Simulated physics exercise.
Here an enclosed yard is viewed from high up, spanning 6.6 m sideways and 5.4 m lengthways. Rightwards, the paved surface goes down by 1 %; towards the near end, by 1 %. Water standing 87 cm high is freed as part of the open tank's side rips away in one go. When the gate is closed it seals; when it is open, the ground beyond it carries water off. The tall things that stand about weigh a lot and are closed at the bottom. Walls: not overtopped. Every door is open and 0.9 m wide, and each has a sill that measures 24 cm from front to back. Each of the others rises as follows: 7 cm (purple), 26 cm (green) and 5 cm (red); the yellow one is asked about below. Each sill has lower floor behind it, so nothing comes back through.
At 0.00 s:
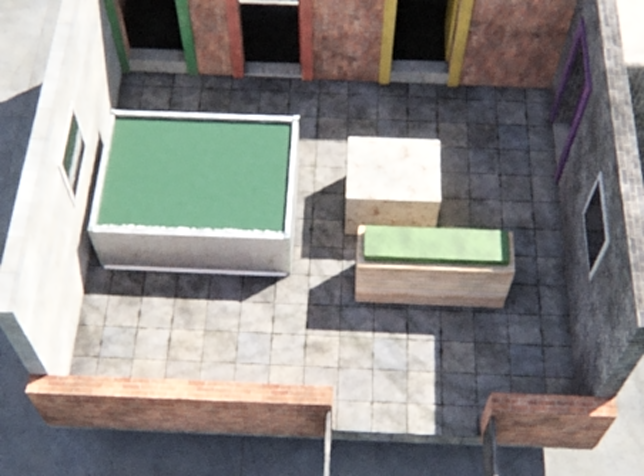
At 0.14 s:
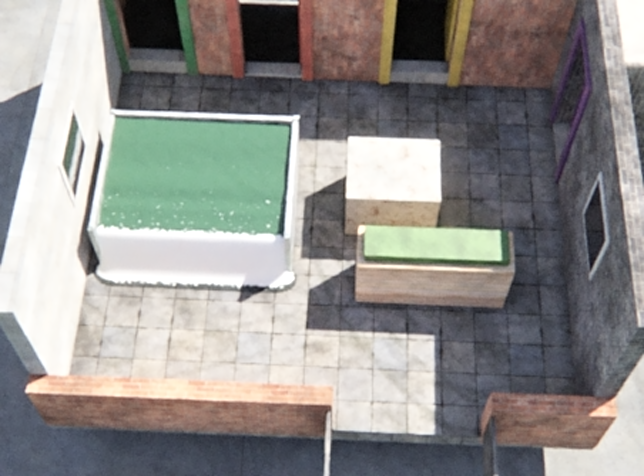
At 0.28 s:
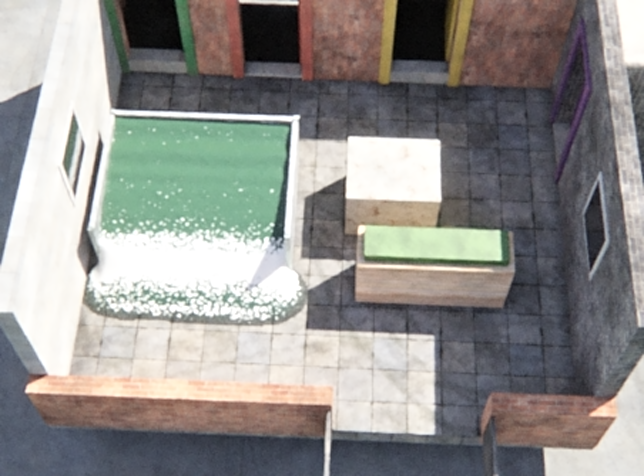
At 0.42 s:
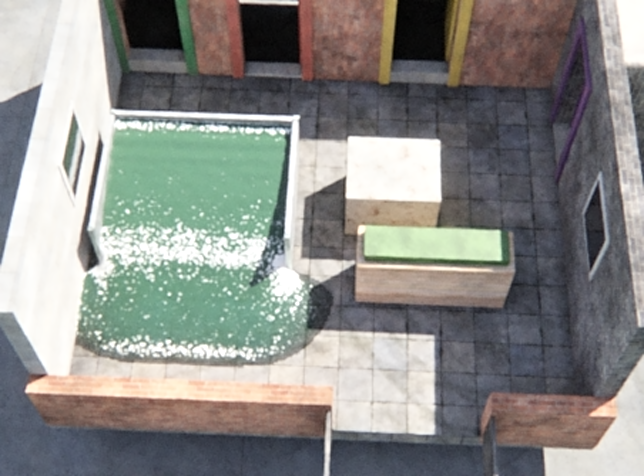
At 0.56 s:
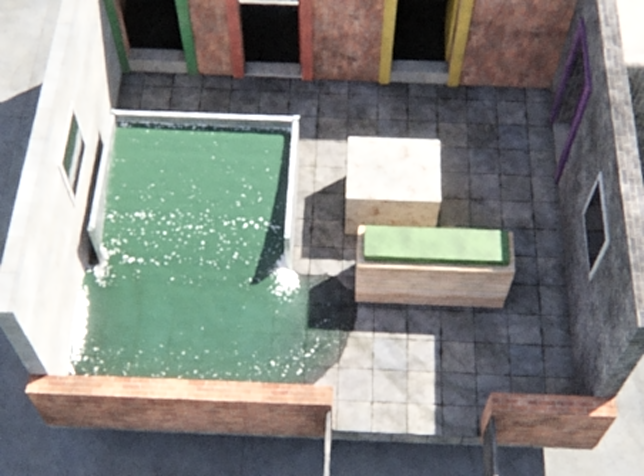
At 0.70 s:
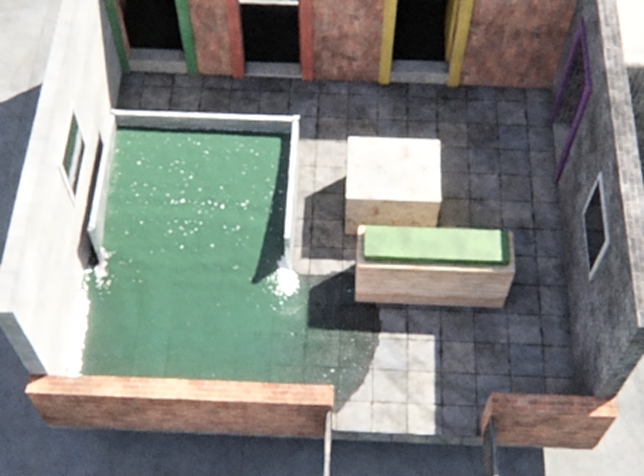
The open tank's near side gives way and green water pours out across the paved yard floor.
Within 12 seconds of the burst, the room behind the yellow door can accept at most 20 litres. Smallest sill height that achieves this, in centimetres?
8.5 cm.
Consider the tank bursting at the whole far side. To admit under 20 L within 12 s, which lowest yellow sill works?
With that break, close to 6.5 cm.
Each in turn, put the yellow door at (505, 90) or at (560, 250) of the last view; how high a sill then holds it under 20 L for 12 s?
You'd want about 15 cm there first, then about 9.0 cm.
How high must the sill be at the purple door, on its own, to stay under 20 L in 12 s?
Purple: Roughly 9.5 cm.
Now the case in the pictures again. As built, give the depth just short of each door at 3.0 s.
At the purple door the depth is 0 cm, at green 0 cm, at yellow 0 cm and at red 0 cm.
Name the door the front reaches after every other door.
Yellow, last of all.
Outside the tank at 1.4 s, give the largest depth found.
I'd put it near 71 cm.
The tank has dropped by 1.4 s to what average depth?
The mean depth is roughly 36 cm.
After 1.4 s water covers 30 % of the floor, deepest (71 cm) near (93, 401); it has not reached the yellow door.
After 3.0 s water covers 50 % of the floor, deepest (44 cm) near (563, 332); it has not reached the yellow door.
After 12.0 s water covers 95 % of the floor, deepest (14 cm) near (528, 420); 6 cm at the yellow door, 0 litres in over its 24 cm sill.
At the yellow door as built, the water arrived by 4.8 s and peaked near 16 cm at 6.2 s.
With a sill of 7.5 cm, 28 litres would have come in within the 12 s; with 10 cm, 11 litres. So under 20 litres takes about 8.5 cm.
